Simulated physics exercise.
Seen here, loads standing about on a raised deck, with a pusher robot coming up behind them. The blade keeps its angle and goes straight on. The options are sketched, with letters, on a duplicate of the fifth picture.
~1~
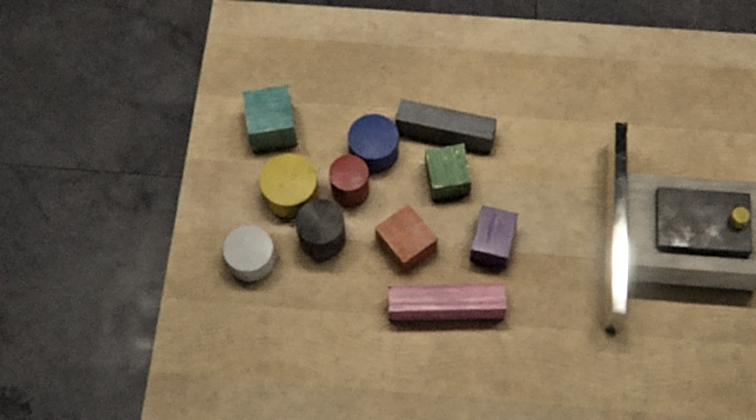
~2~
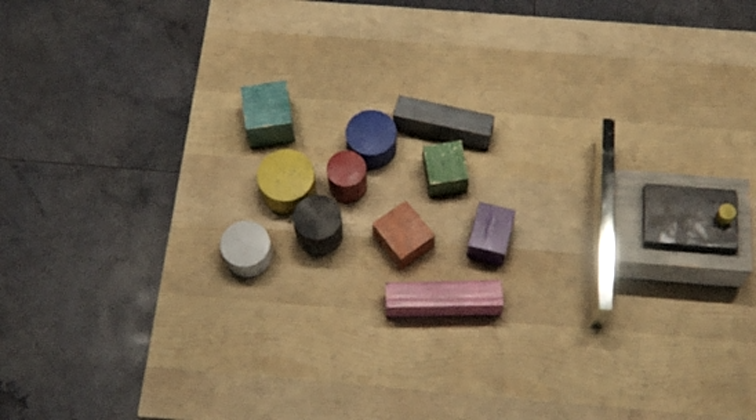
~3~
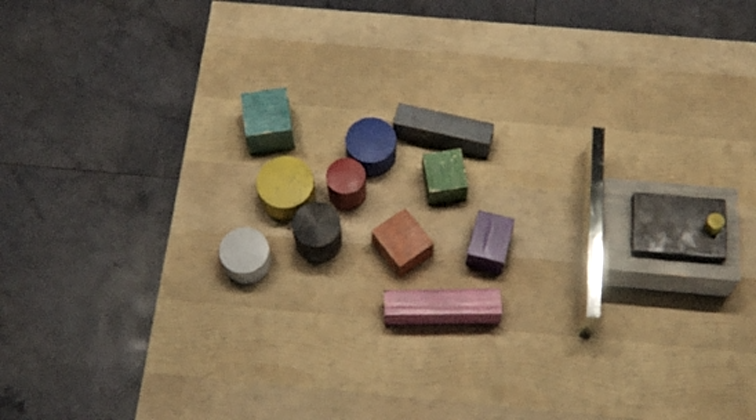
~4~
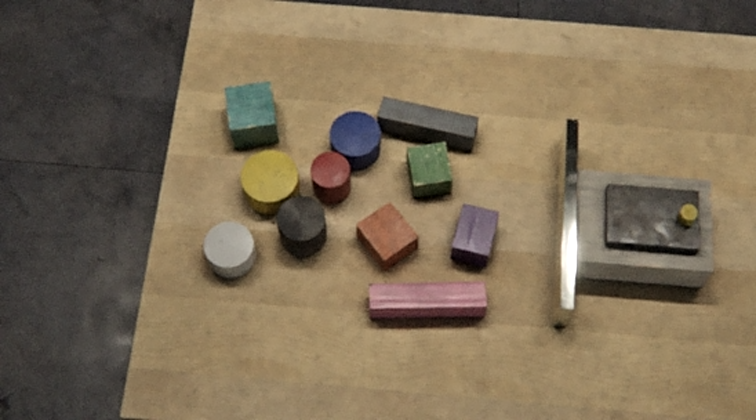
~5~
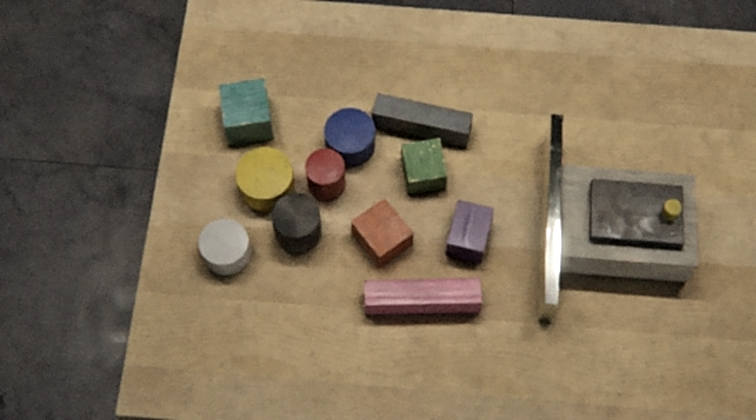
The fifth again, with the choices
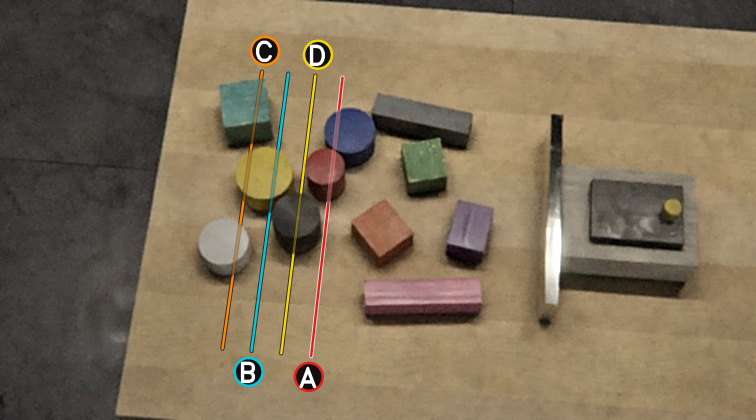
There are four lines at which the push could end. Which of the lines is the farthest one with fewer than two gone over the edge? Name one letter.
No farther than B.
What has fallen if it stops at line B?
The white canister goes over.
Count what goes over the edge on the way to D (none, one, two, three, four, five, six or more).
By then, none.
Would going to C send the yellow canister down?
Yes.
On the marked copy, A at (328, 210); B at (271, 205); C at (243, 203); D at (299, 208).
Taking B. A third of the way, robot (526, 204); pink bar (380, 289); grey stick (401, 117).
Two thirds of the way, robot (425, 196); white canister (201, 254); yellow canister (243, 177).
When it is over, robot (346, 190); white canister over the edge; yellow canister (171, 170); one fallen.
As for the rest, A is within the limit but short; C drops three; D is within the limit but short.
